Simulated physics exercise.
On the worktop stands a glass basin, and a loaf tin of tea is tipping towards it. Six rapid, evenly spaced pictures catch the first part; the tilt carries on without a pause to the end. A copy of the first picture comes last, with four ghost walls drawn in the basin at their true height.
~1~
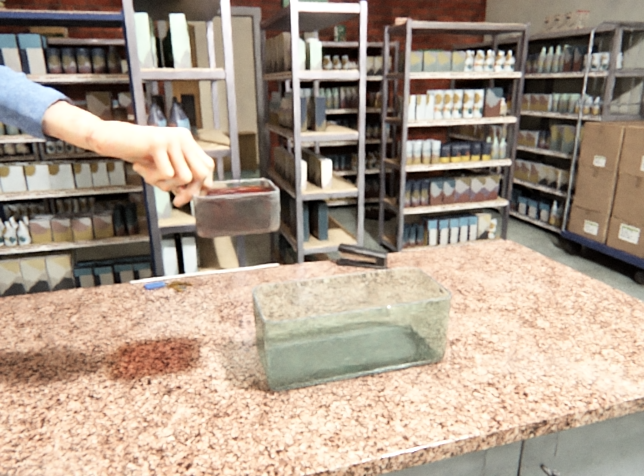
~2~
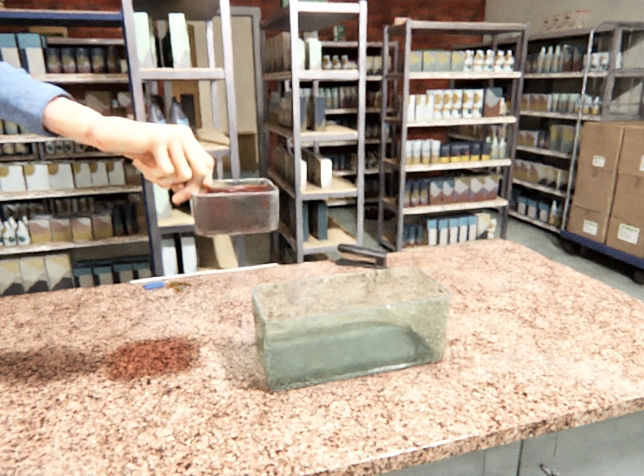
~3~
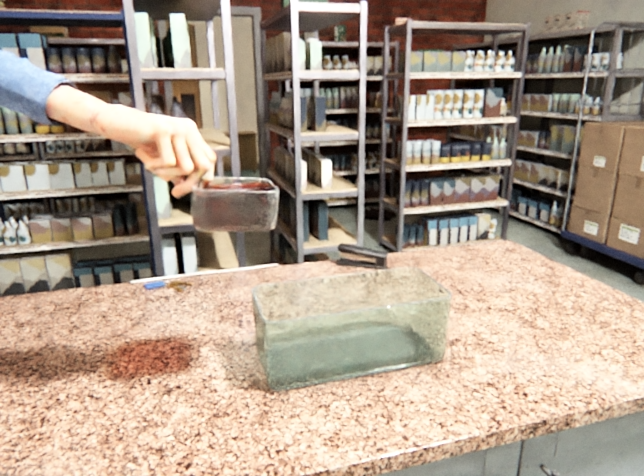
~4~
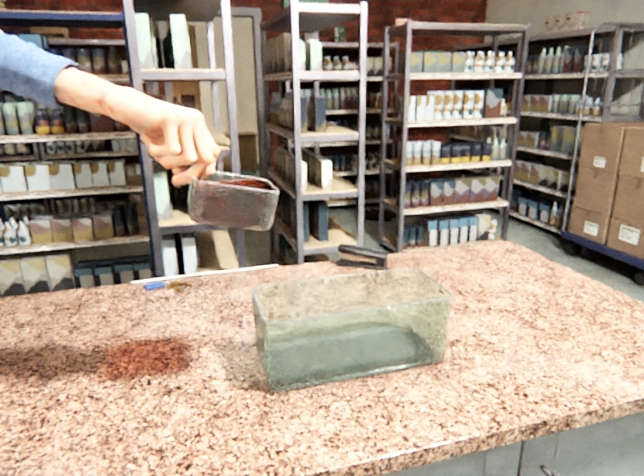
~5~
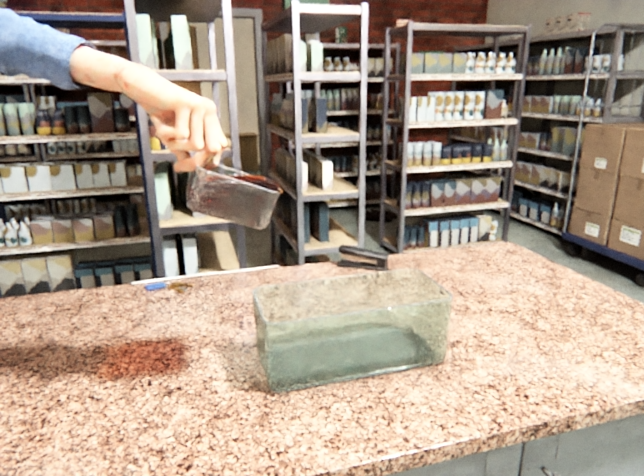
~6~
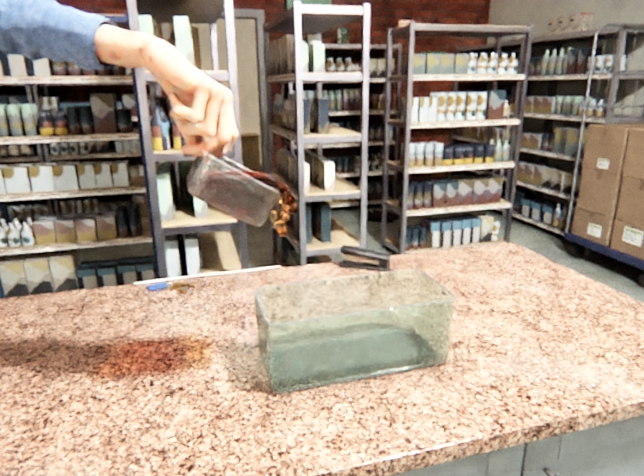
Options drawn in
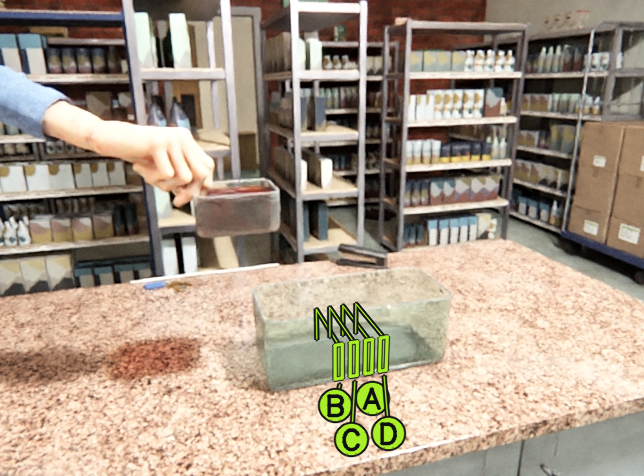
In a storeroom lined with stocked shelves, a hand holds a small loaf tin of reddish-brown liquid level, above and to the left of a glass basin on a speckled worktop. The hand gradually tilts the tin rightward, more steeply as it goes, and a little liquid emerges over its lip.
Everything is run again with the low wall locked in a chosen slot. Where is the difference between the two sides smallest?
C beats the others.
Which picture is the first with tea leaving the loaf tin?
Picture 5.
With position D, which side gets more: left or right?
The left one.
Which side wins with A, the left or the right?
The left side.
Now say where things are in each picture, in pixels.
The first frame shows upright, lip at (272, 185); basin from (268, 389) to (443, 357); nothing has left yet.
The second frame shows upright, lip at (271, 185); nothing has left yet.
The third frame shows tipped about 6°, lip at (272, 185); nothing has left yet.
The fourth frame shows tipped about 12°, lip at (272, 185); nothing has left yet.
The fifth frame shows tipped about 21°, lip at (273, 186); tea is over the lip, down to (277, 189).
The sixth frame shows tipped about 32°, lip at (275, 186); tea is over the lip, down to (279, 231).
In lime, A at (369, 378); B at (339, 384); C at (354, 381); D at (384, 376).
For position A, about 86 % ends left of the wall and 11 % right of it; 3 % is lost outside.
For position B, about 22 % ends left of the wall and 75 % right of it.
For position C, about 46 % ends left of the wall and 51 % right of it.
For position D, about 96 % ends left of the wall and 2 % right of it.
